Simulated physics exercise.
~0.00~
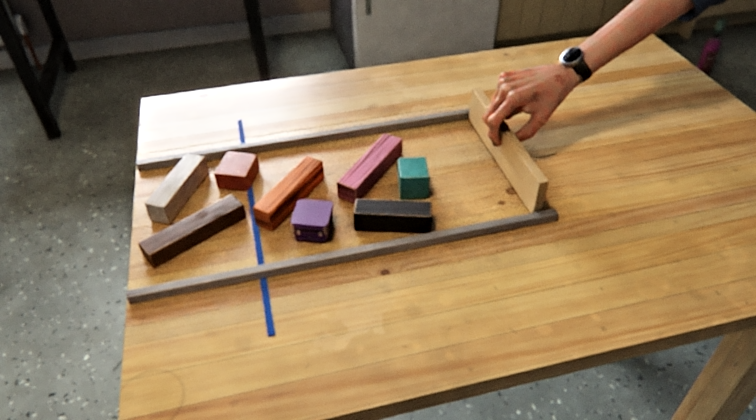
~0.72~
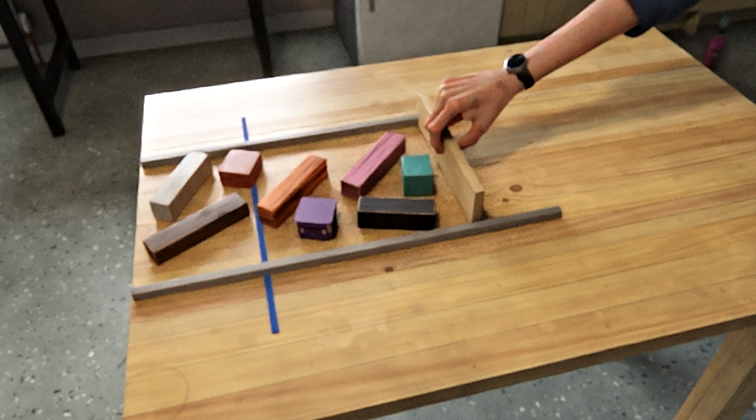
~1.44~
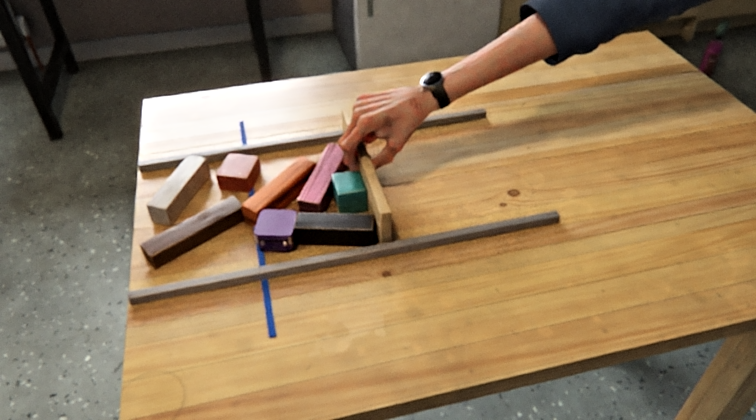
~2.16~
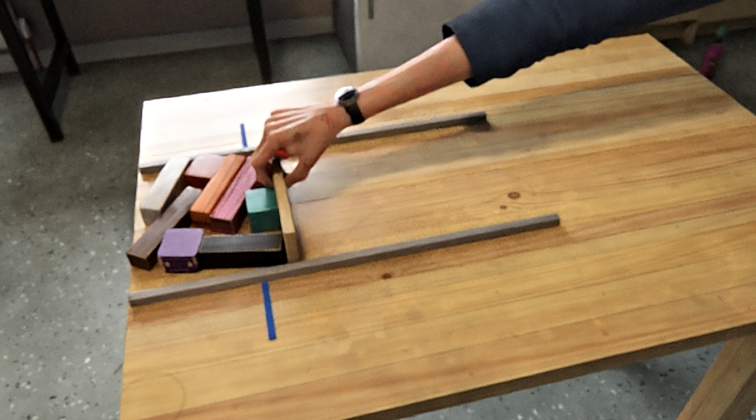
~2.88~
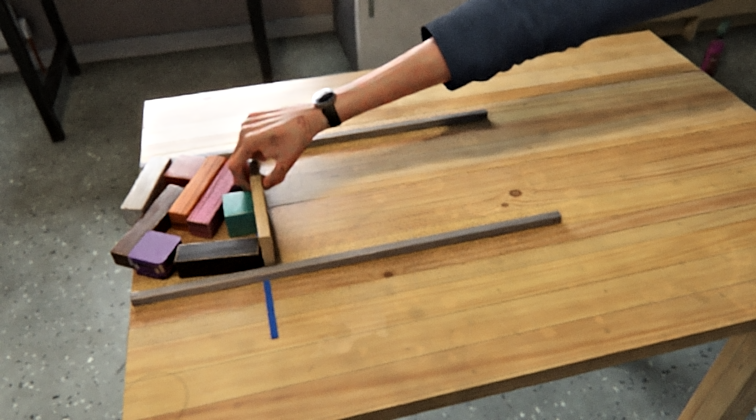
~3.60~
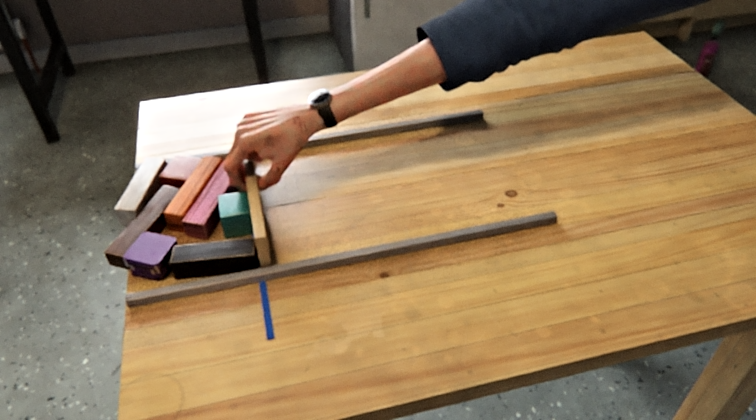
A hand slides an upright wooden board leftward between two rails on a table, gathering eight coloured blocks and pushing them together past a blue tape line toward the left edge. The board stops near the tape, with some blocks jutting over the edge and none fallen.
